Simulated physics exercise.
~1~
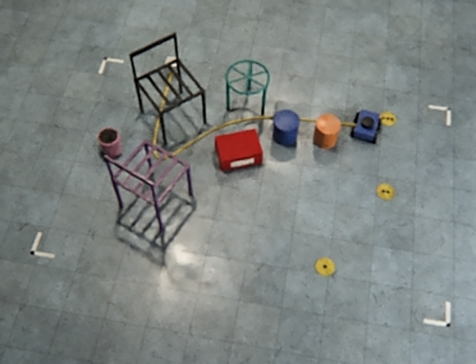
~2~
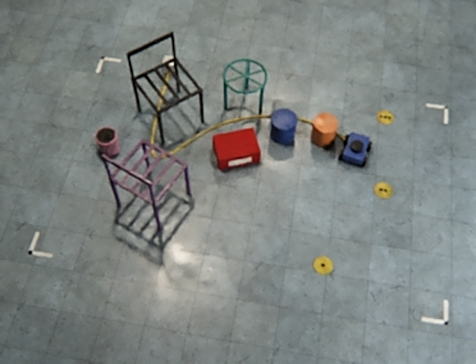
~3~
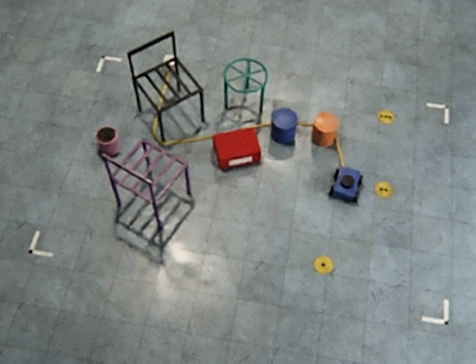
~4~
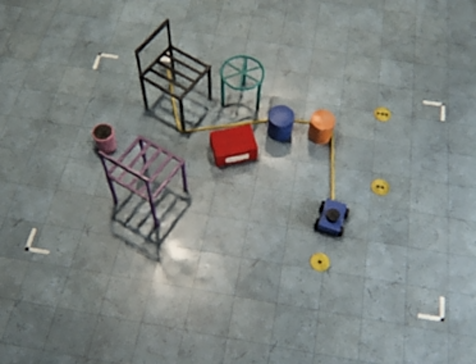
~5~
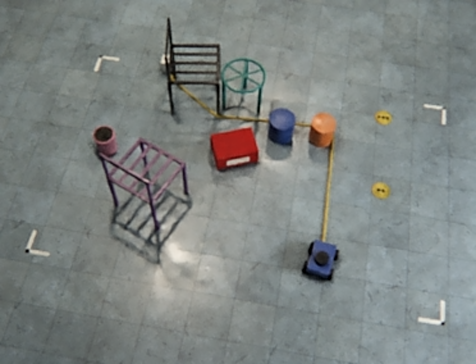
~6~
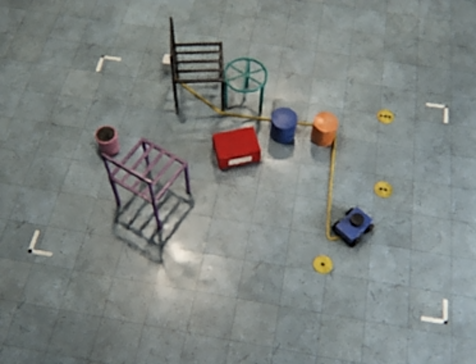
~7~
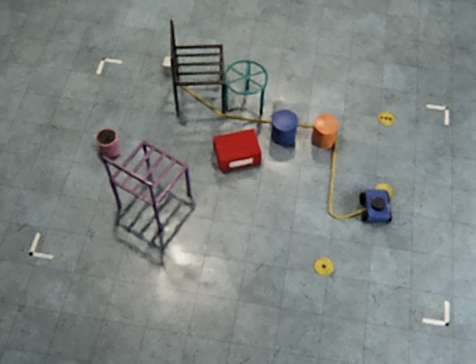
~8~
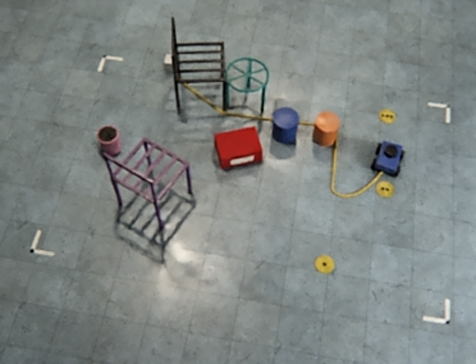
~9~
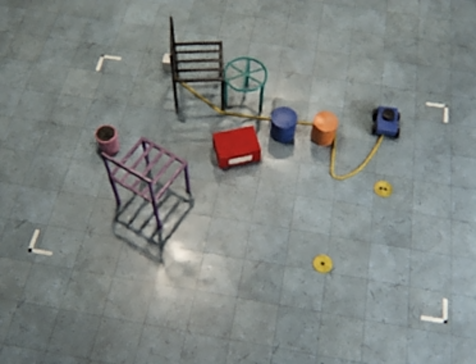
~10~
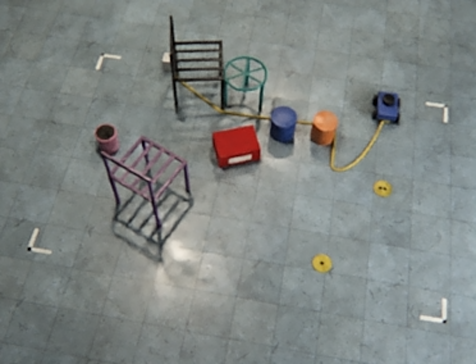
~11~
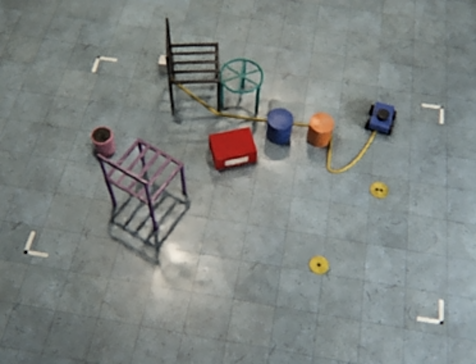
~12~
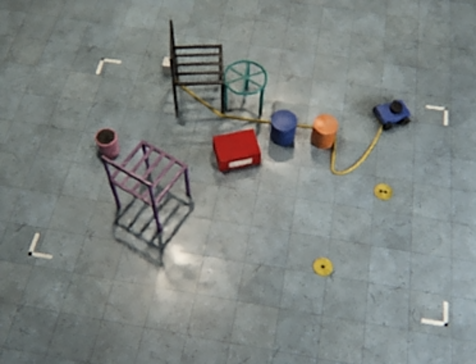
A small blue cart trailing a yellow lead starts beside an orange tub on a grey tiled floor, among chairs, a teal stool, a red carton, a blue tub and a pink pot. It rolls down and slightly left, and the lead draws straight around the orange tub while the black chair swings round and shifts right toward the stool. Past the lowest yellow mark, the cart turns back up and right to the middle mark, the lead slackening into a curve. It continues up to the top mark and turns a little there, ending near the upper right corner bracket, with the black chair still displaced and the purple chair unmoved.
